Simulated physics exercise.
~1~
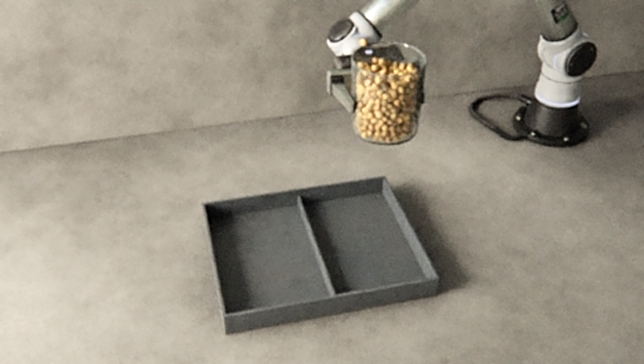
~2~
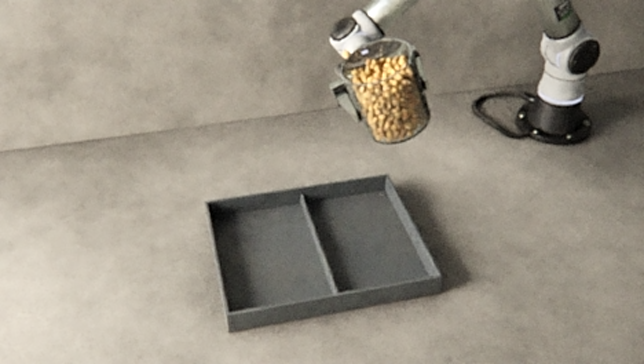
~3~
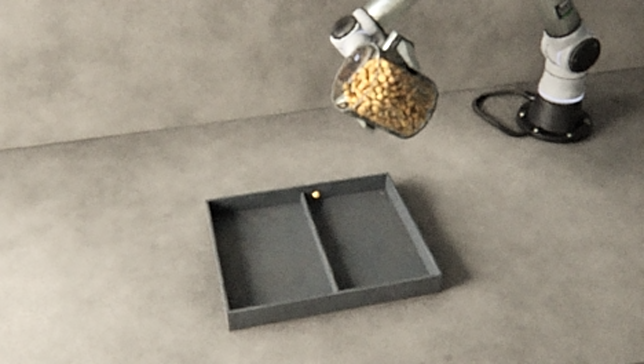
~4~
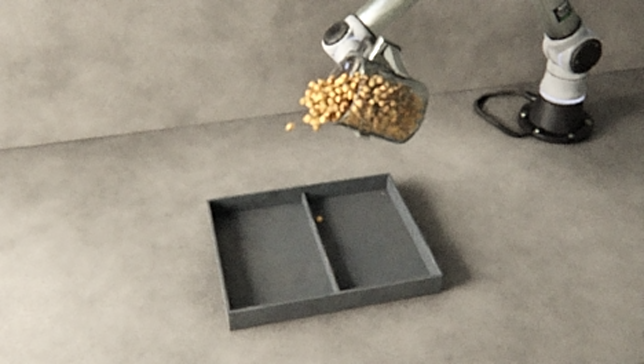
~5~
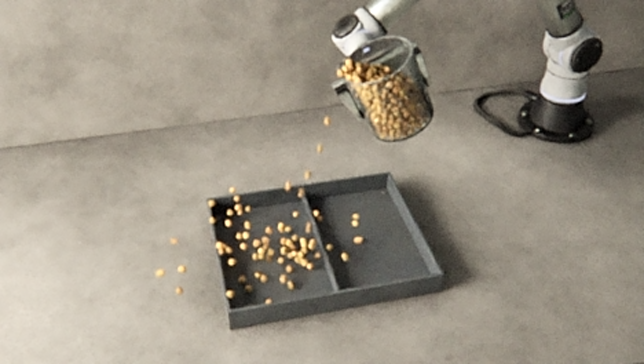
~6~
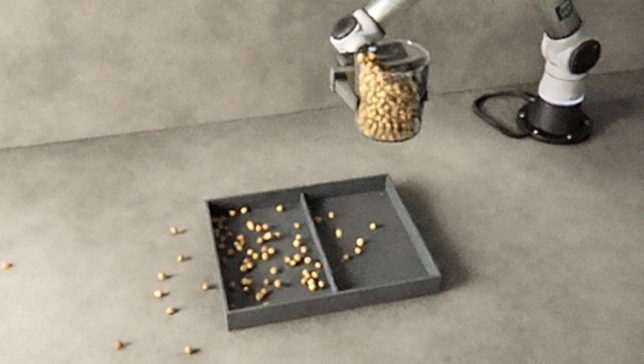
We see a robot arm tip a clear beaker of chickpeas over a dark divided tray, spilling some mostly into the left compartment, then turn it upright again, still largely full, with a few chickpeas in the right compartment and others scattered on the table.
